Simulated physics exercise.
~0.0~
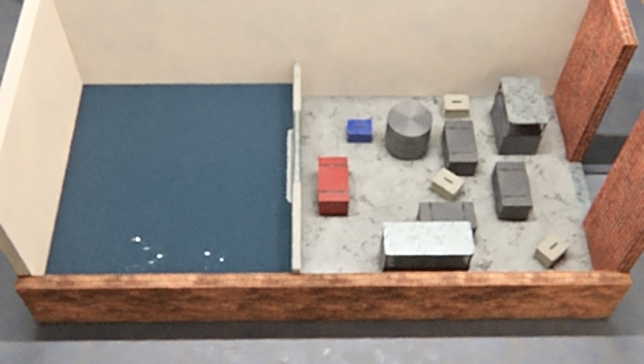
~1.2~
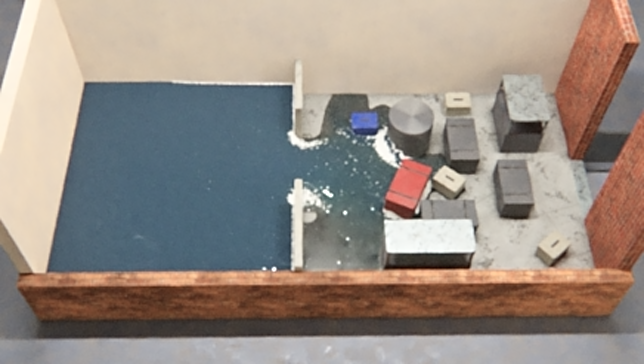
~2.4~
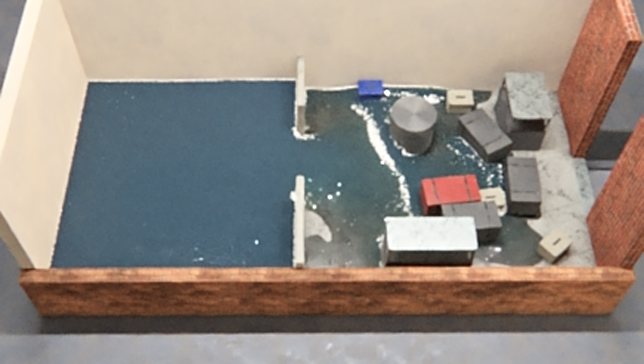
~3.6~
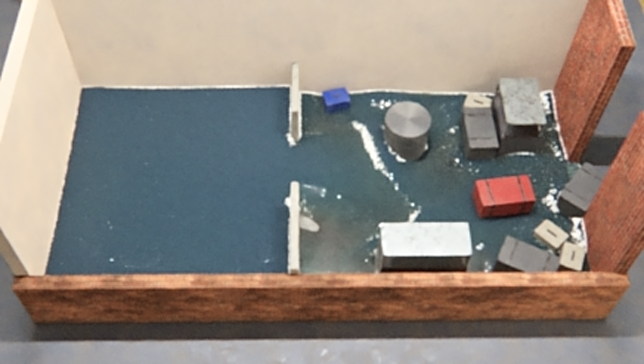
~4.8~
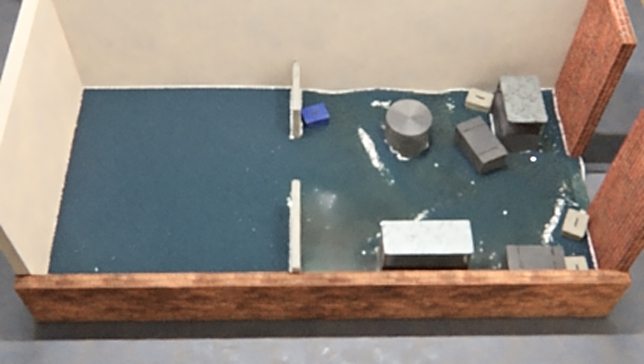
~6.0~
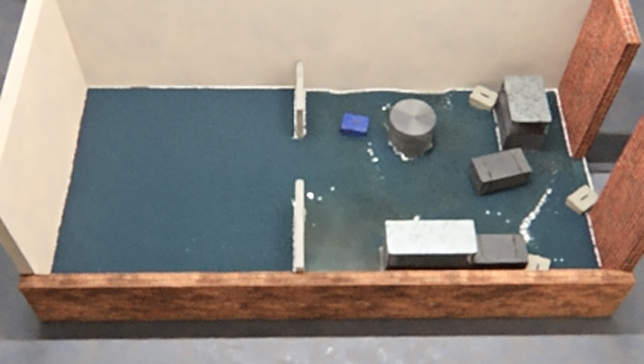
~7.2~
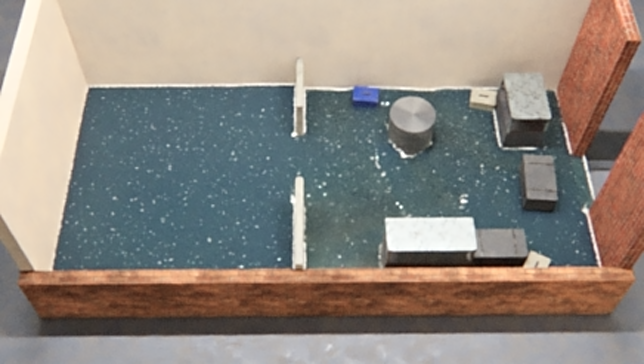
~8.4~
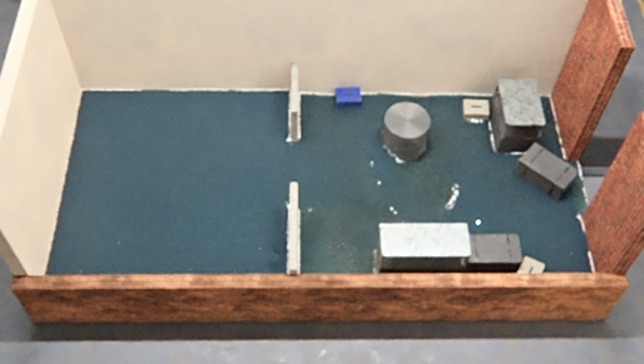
Dark water bursting through a partition doorway into a store, sweeping the red trunk away and leaving the blue tote near the back wall.
